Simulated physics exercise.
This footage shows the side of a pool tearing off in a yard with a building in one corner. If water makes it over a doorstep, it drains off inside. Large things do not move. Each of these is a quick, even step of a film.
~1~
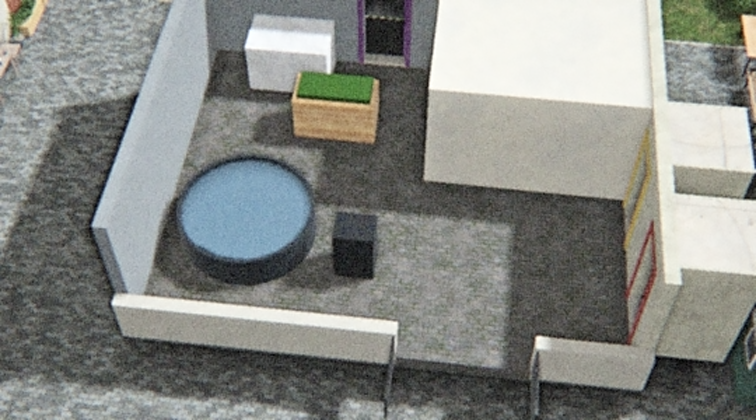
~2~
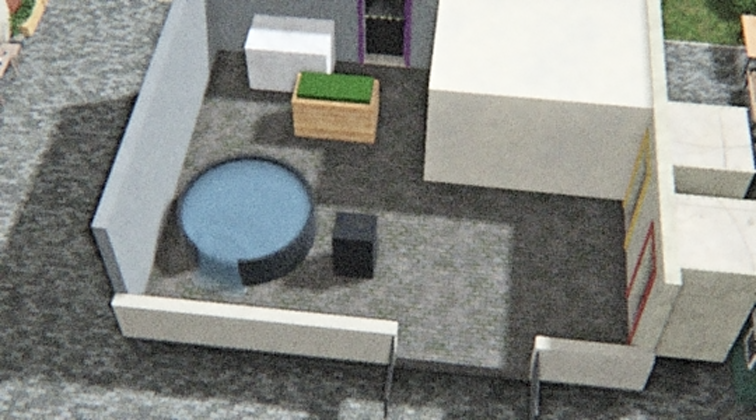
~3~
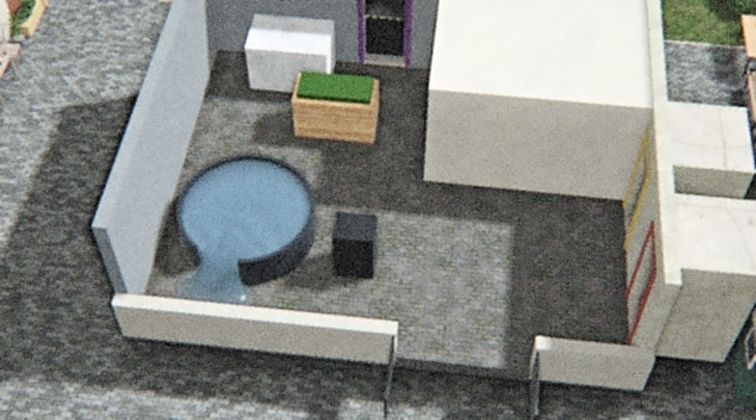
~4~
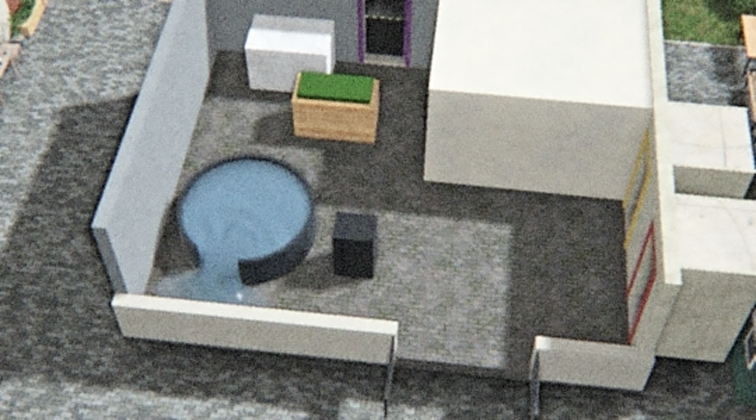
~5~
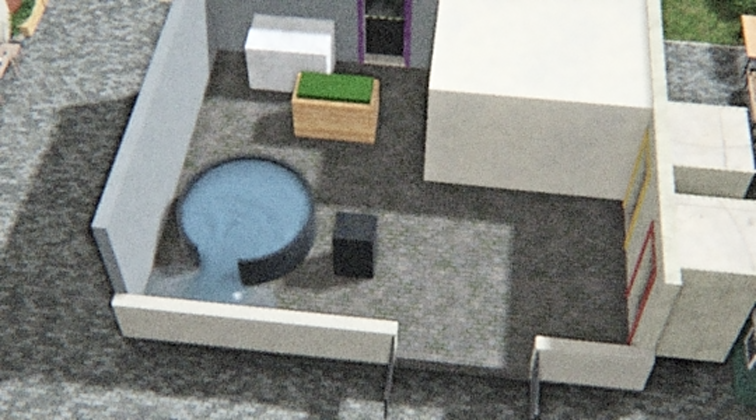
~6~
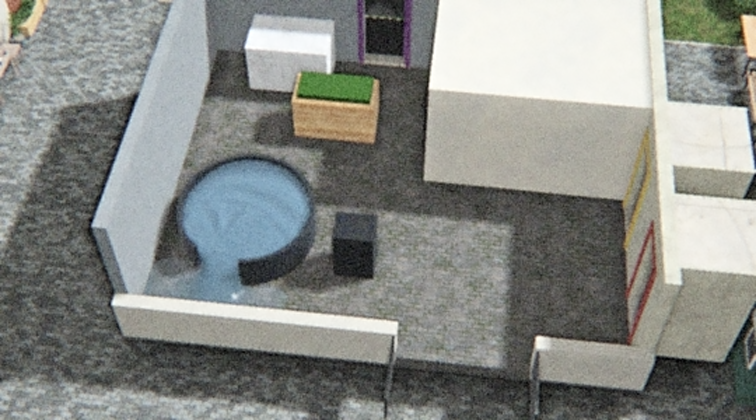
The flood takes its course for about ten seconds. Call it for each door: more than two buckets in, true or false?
Yellow door false, red door false, purple door false.
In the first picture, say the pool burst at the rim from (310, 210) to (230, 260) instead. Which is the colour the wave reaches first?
Lab note - earliest arrival at the door marked red.
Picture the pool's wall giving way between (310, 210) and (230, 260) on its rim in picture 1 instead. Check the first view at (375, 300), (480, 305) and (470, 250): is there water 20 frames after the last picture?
Point by point: Soaked; soaked; soaked.
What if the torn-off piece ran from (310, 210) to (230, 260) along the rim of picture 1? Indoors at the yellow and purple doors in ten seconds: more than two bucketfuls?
Checking the doors, yellow surpasses the cutoff; purple, on the other hand, comes in lower.
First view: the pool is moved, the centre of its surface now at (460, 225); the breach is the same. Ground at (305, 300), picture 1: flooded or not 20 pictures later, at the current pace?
At that place: Under water.
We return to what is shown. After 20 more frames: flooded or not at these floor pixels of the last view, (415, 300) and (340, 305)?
Same order as asked: Drenched, drenched.
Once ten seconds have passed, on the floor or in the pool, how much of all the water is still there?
Some 96 per cent.
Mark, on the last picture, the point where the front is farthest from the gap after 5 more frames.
I'd put it around (364, 341).
A moment on, water covers 10 % of the floor; the yellow door not reached, the red door not reached, the purple door not reached.
Next, water covers 20 % of the floor; the yellow door not reached, the red door not reached, the purple door not reached.
Then, water covers 50 % of the floor; the yellow door not reached, the red door not reached, the purple door not reached.
Later, water covers 70 % of the floor; the yellow door wet at the sill, nothing in, the red door wet at the sill, nothing in, the purple door wet at the sill, nothing in.
In the end, water covers 90 % of the floor; the yellow door wet at the sill, nothing in, the red door wet at the sill, nothing in, the purple door wet at the sill, nothing in.
